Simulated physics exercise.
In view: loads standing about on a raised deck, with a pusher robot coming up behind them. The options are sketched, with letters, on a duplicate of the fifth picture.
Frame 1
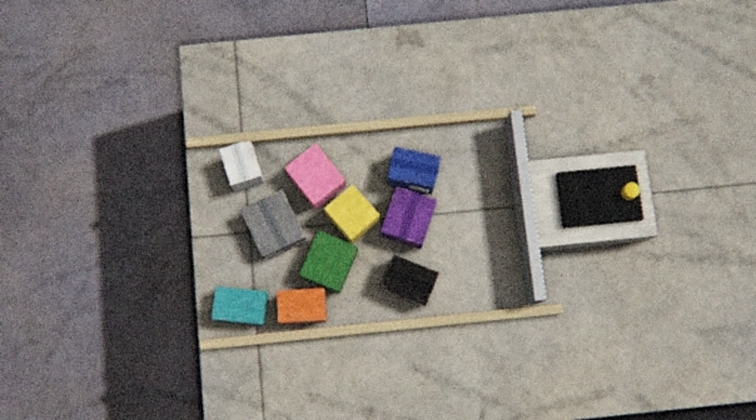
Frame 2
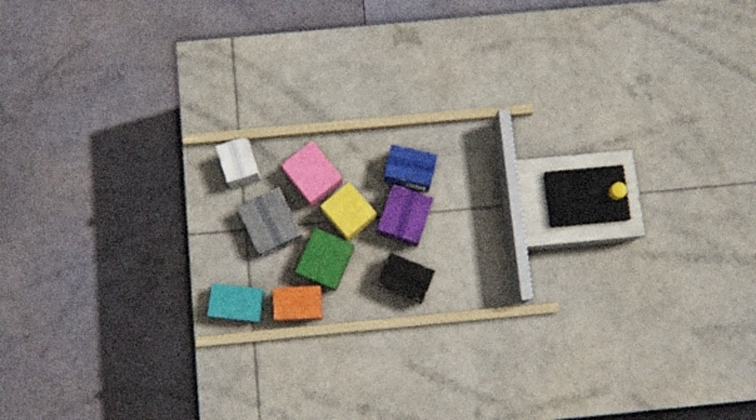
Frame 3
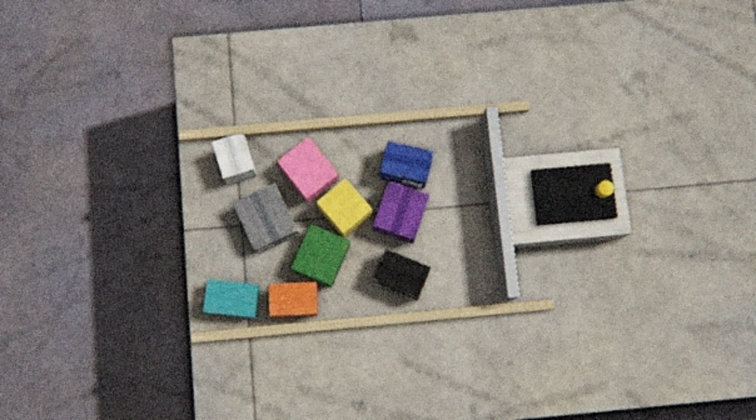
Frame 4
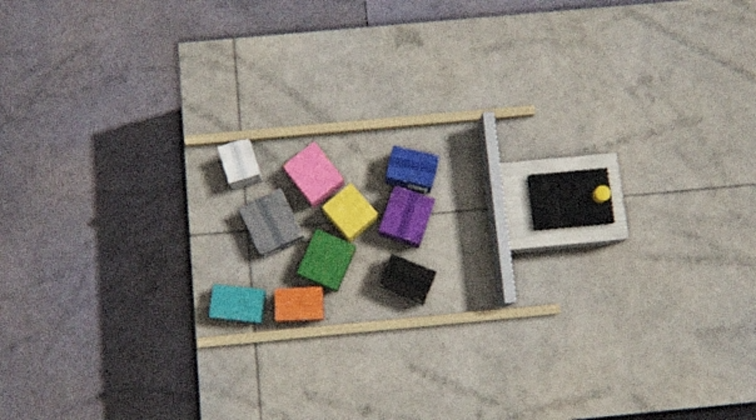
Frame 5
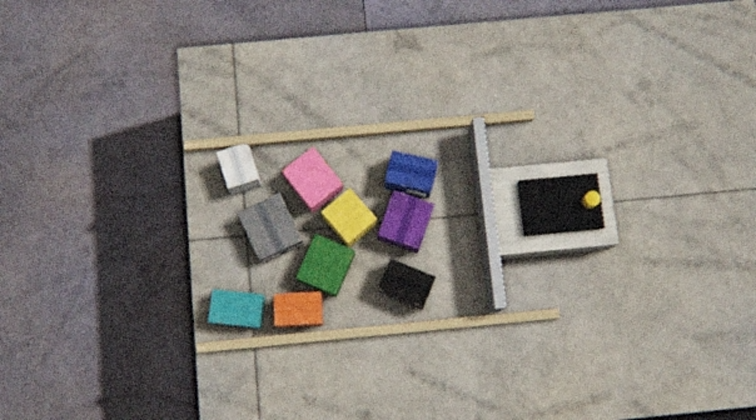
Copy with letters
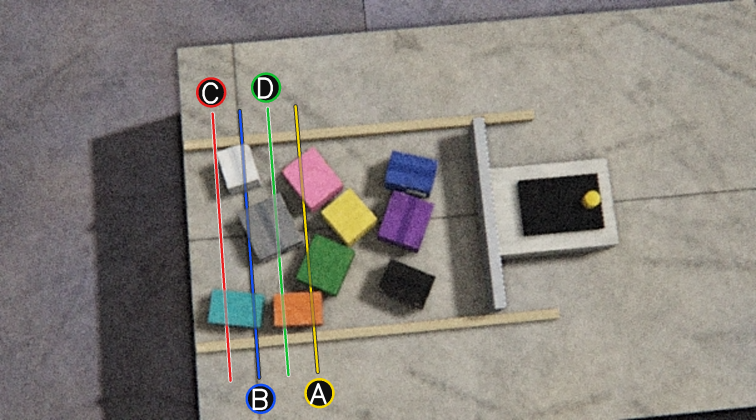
On a raised deck, a pusher robot moves slowly left behind a group of coloured blocks.
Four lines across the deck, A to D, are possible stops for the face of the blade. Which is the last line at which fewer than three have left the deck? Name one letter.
A.
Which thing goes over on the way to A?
The turquoise crate goes over.
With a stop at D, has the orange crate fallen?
No.
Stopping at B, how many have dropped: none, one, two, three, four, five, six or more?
In all, six or more.
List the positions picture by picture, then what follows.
The first picture shows grey parcel (273, 226); turquoise crate (241, 306); pink crate (315, 177).
The second picture shows robot (581, 196); white parcel (239, 164).
The third picture shows robot (568, 194); purple parcel (401, 212).
The fourth picture shows robot (565, 200); yellow crate (350, 214).
The fifth picture shows robot (555, 205); black box (406, 285); grey parcel (271, 229); turquoise crate (238, 309).
On the copy, A at (306, 236); B at (249, 241); C at (221, 244); D at (278, 238).
On A. First, robot (489, 211); black box (393, 288); blue box (388, 180).
Then, robot (422, 217); grey parcel (243, 229); orange crate (286, 318).
Finally, robot (375, 221); turquoise crate over the edge; grey parcel (197, 234); one fallen.
By contrast, B drops seven; C drops seven; D drops three.
